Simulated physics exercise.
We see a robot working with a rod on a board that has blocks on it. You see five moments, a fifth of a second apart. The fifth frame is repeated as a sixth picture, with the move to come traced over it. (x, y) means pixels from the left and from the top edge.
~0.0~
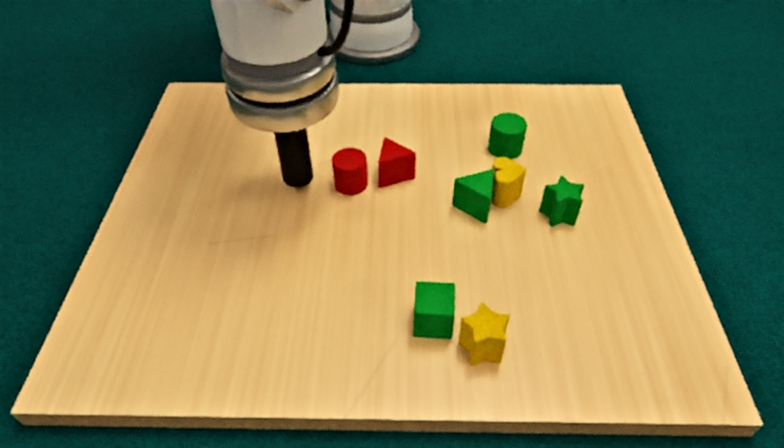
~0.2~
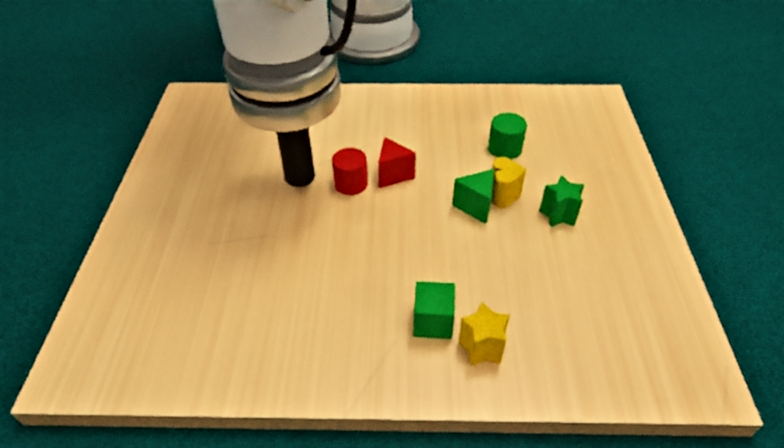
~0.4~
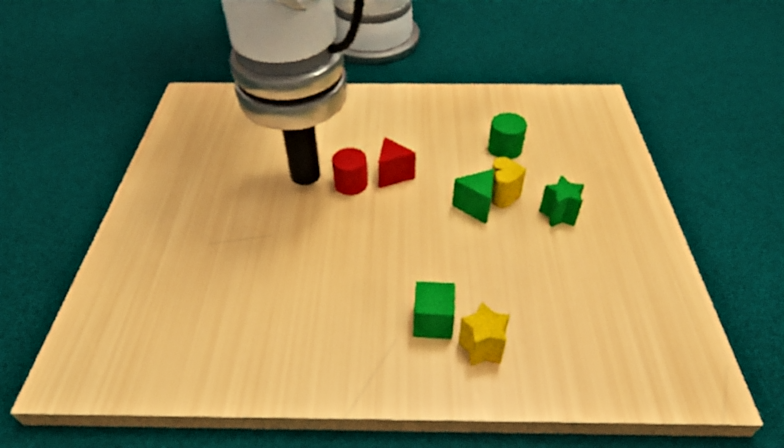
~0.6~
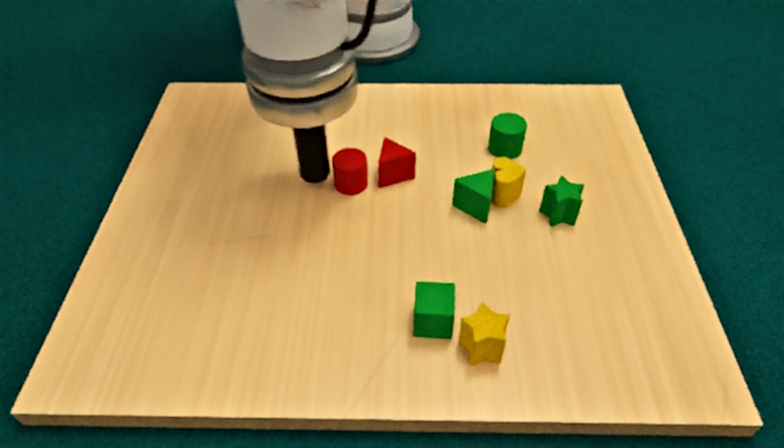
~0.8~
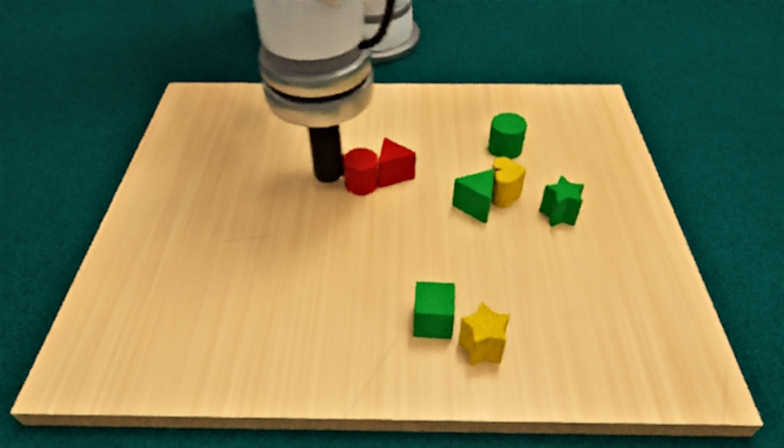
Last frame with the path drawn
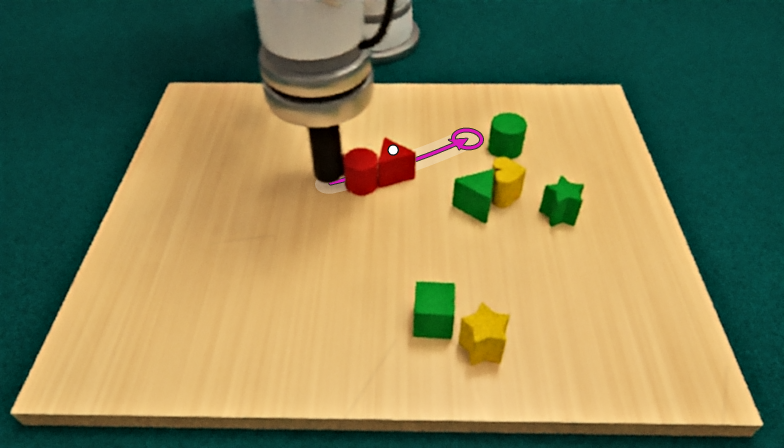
To begin with, a robot's dark rod stands on a wooden board just left of a red cylinder and a red triangular block, with green and yellow blocks to the right. The rod moves slowly right toward the cylinder, then pushes it slightly right, against the red triangular block.
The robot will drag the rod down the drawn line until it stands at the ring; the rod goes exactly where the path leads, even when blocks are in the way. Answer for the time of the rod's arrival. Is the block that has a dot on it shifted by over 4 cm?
Yes - that is the case.
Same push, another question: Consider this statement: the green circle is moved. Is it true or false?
The statement is incorrect.
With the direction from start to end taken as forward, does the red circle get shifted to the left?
I expect not.
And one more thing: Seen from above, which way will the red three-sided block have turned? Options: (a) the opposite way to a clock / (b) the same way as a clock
I'll go with b - the same way as a clock.
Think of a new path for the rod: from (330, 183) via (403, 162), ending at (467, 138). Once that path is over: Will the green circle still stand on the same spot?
I'd say yes.
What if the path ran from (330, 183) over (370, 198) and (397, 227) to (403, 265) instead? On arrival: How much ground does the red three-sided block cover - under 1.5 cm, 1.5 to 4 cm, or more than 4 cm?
Between 1.5 and 4 cm.
Path on the board, from (330, 183) through (380, 171) and (426, 156) to (467, 139); the dot is on the red three-sided block.
What follows on the original path. One third of the way, rod at (380, 160); red circle at (401, 162); red three-sided block at (424, 149), turned 50° anticlockwise.
Two thirds of the way, rod at (428, 145); red circle at (402, 162); red three-sided block at (445, 148), turned 20° clockwise.
At the end, rod at (469, 129); red circle at (402, 162); red three-sided block at (447, 147), turned 35° clockwise; green circle in place.
